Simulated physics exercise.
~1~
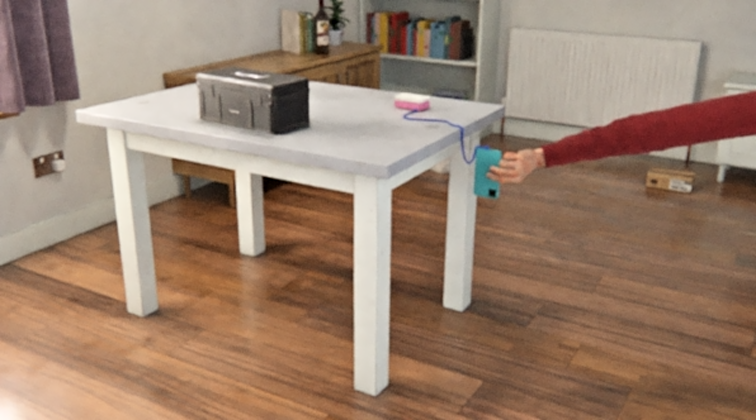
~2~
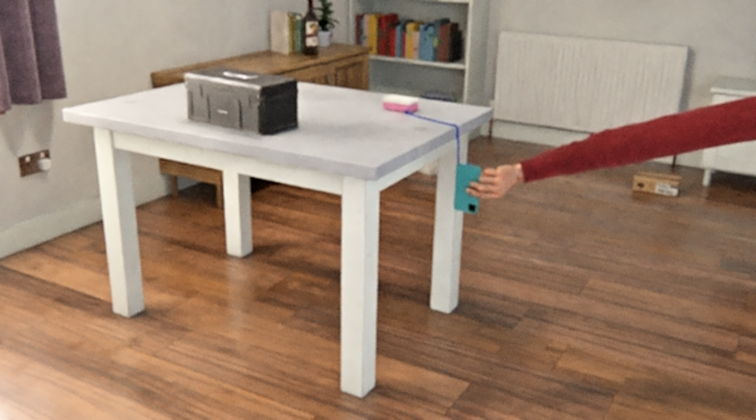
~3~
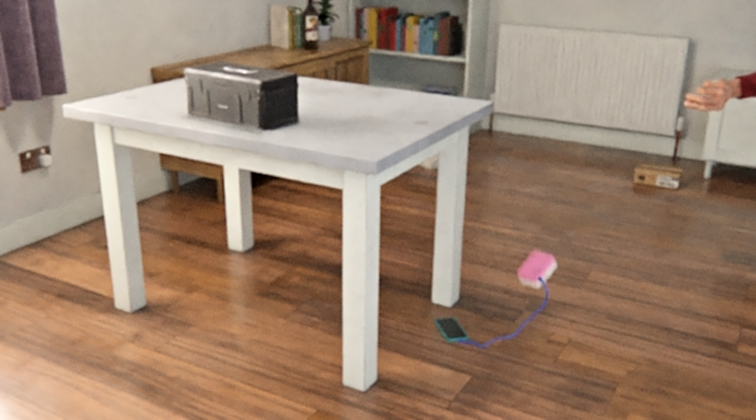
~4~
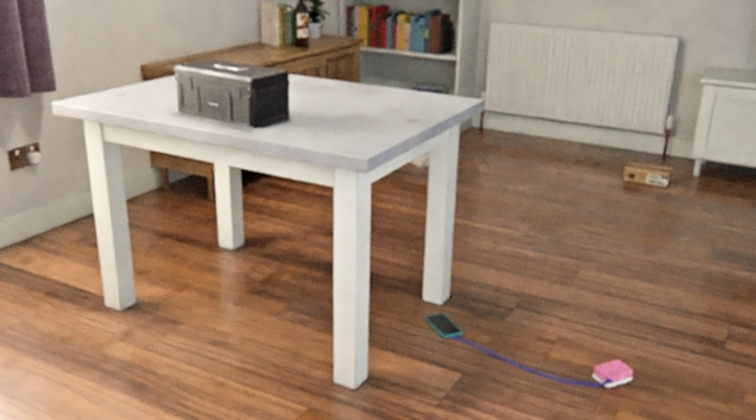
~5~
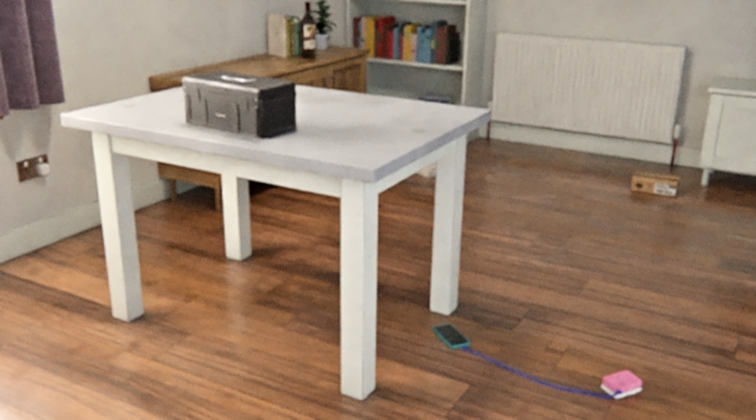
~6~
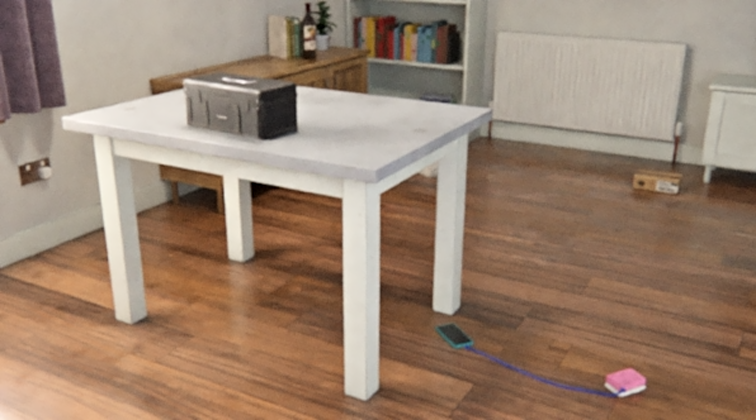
A turquoise phone drops from a hand and pulls a tied pink sponge onto the floor.
